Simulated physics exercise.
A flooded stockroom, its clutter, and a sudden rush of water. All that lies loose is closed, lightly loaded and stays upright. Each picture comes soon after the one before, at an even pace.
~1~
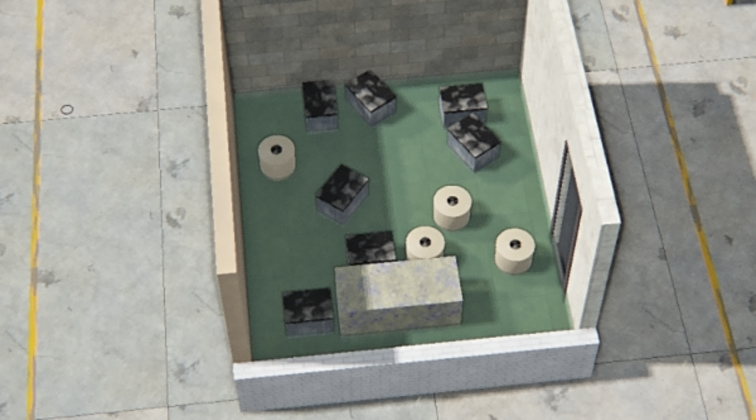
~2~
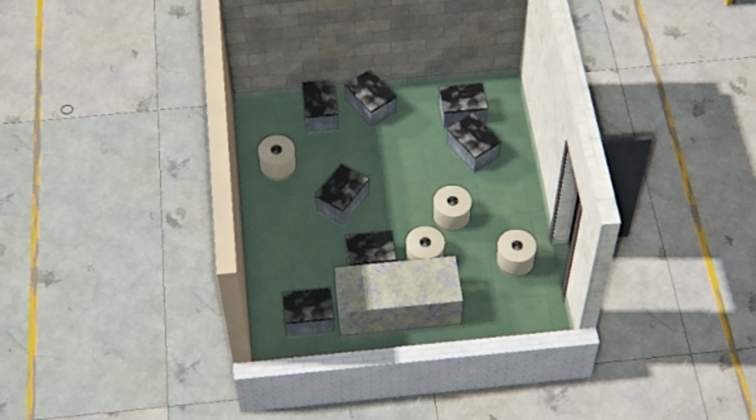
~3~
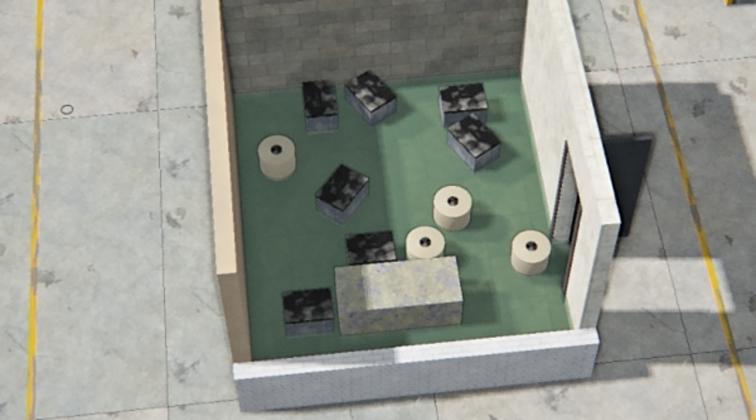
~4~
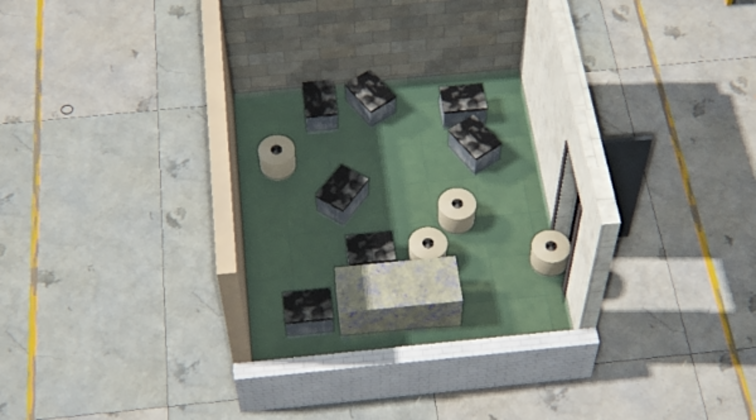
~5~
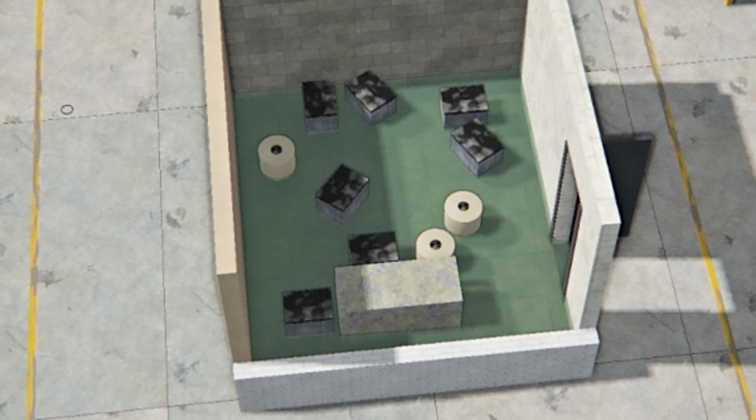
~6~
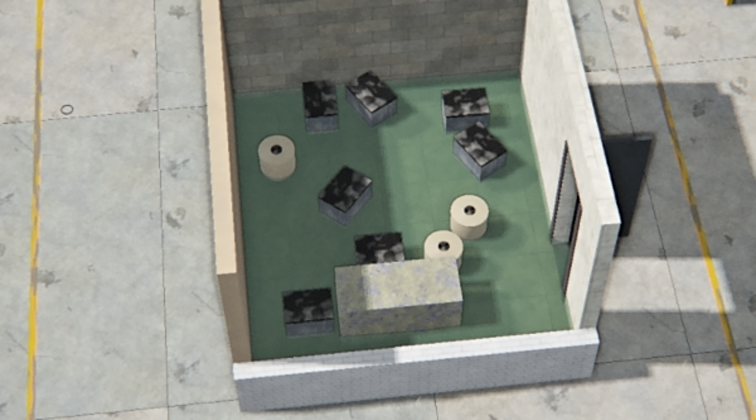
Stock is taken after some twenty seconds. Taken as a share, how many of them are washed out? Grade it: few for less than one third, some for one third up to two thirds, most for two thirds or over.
Grade: Some.
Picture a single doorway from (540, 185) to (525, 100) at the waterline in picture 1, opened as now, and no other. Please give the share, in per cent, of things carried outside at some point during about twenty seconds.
Result: 80 per cent.
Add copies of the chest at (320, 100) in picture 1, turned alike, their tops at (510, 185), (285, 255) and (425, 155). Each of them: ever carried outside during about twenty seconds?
Summary in sequence: Exits at some point, never leaves, exits at some point.
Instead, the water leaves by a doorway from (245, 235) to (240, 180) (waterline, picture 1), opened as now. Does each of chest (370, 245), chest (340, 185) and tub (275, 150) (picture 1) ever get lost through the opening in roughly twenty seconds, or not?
Going through them in turn: Escaped; escaped; escaped.
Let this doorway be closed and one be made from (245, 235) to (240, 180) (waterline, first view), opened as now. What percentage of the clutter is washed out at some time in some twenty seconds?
60 per cent.
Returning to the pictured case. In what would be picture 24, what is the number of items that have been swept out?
The number works out to 4.
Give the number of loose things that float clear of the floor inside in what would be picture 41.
You get 6.
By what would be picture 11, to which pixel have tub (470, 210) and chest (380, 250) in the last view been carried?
First object around (526, 237); second object around (418, 250).
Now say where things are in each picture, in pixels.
A tub at (453, 201) floats; a tub at (425, 242) floats; 0 of 11 have shifted, in the first frame.
A tub at (453, 201) floats; a tub at (425, 242) floats; 0 of 11 have shifted, in the second frame.
A tub at (453, 201) floats; a tub at (425, 242) floats; 1 of 11 have shifted, in the third frame.
A tub at (457, 204), afloat, close to its start; a tub at (428, 243) floats, close to its start; 2 of 11 have shifted, in the fourth frame.
A tub at (464, 207) floats, close to its start; a tub at (436, 245) floats, close to its start; 4 of 11 have shifted, in the fifth frame.
A tub at (470, 211) floats, close to its start; a tub at (444, 247), afloat, close to its start; 6 of 11 have shifted, in the sixth frame.
A moment on, 1 of 11 are out; 10 afloat.
Next, 4 of 11 are out; 7 afloat.
Later, 5 of 11 are out; 6 afloat.
In the end, 6 of 11 are out; 5 afloat.
